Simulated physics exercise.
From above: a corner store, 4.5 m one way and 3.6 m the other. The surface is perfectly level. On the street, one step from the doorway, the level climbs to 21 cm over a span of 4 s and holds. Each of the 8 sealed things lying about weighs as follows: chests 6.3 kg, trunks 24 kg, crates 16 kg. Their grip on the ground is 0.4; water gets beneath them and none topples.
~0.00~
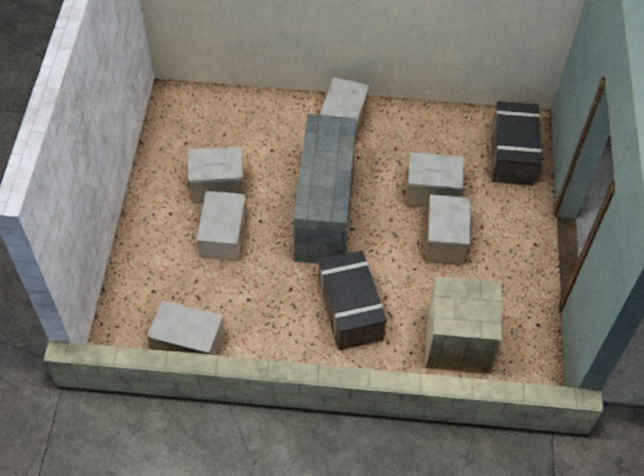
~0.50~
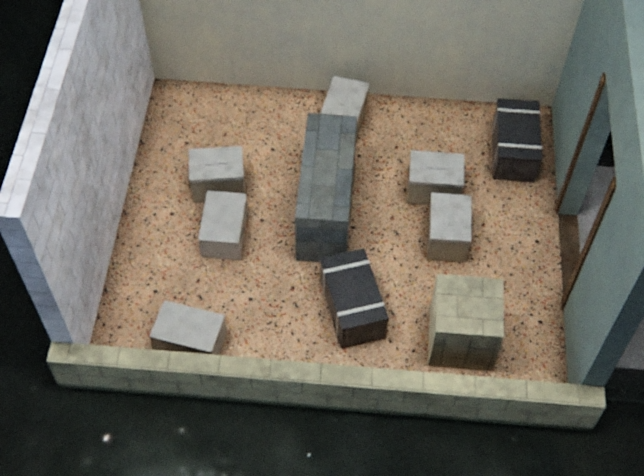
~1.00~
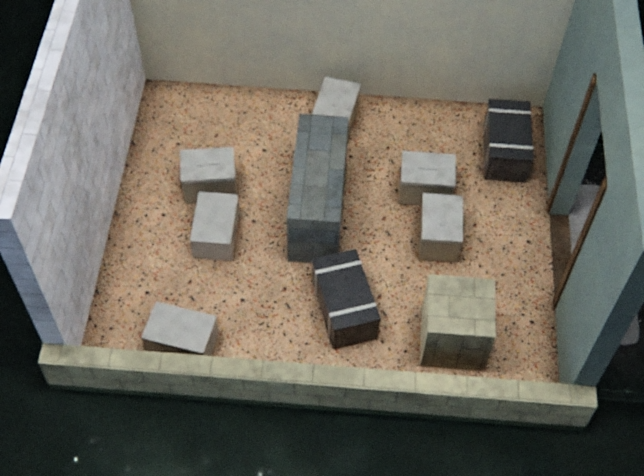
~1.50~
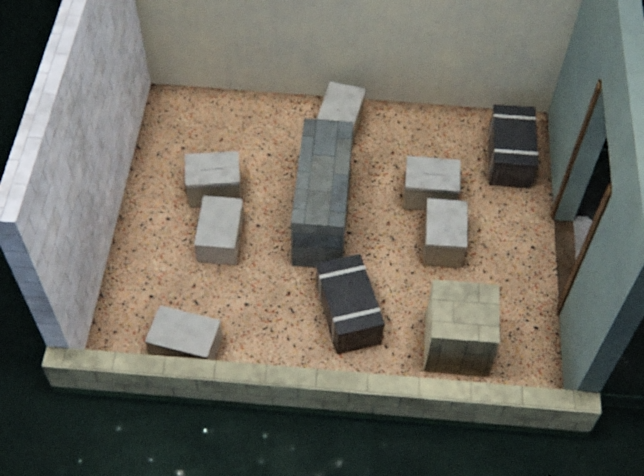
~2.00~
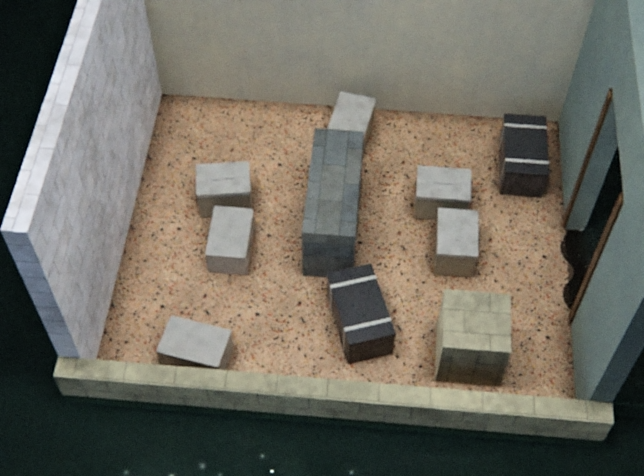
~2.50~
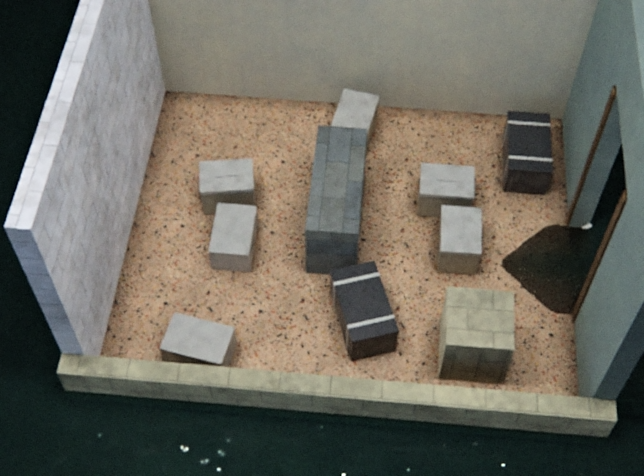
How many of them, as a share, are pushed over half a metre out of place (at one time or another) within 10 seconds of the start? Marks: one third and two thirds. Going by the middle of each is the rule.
Medium share.
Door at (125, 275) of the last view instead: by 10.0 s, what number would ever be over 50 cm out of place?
That gives 7 of them.
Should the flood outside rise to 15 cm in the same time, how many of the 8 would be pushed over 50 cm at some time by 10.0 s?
In that case the number is 3.
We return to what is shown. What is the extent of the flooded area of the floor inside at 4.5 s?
At that time the wet patch spans about 5.0 m2.
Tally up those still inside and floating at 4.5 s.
Tally: 1 of them.
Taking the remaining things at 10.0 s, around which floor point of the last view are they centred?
About (257, 218).
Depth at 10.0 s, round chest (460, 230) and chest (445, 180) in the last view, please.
First roughly 7 cm, second roughly 6 cm.
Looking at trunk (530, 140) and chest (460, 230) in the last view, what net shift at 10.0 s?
In that order: 0 cm, 300 cm.
After 3.5 s 0 of 8 are over 50 cm from their spots; 0 afloat.
After 4.5 s 2 of 8 are over 50 cm from their spots; 1 afloat.
After 7.0 s 4 of 8 are over 50 cm from their spots; 2 afloat.
After 10.0 s 4 of 8 are over 50 cm from their spots, and 4 have been at some point; 5 afloat.
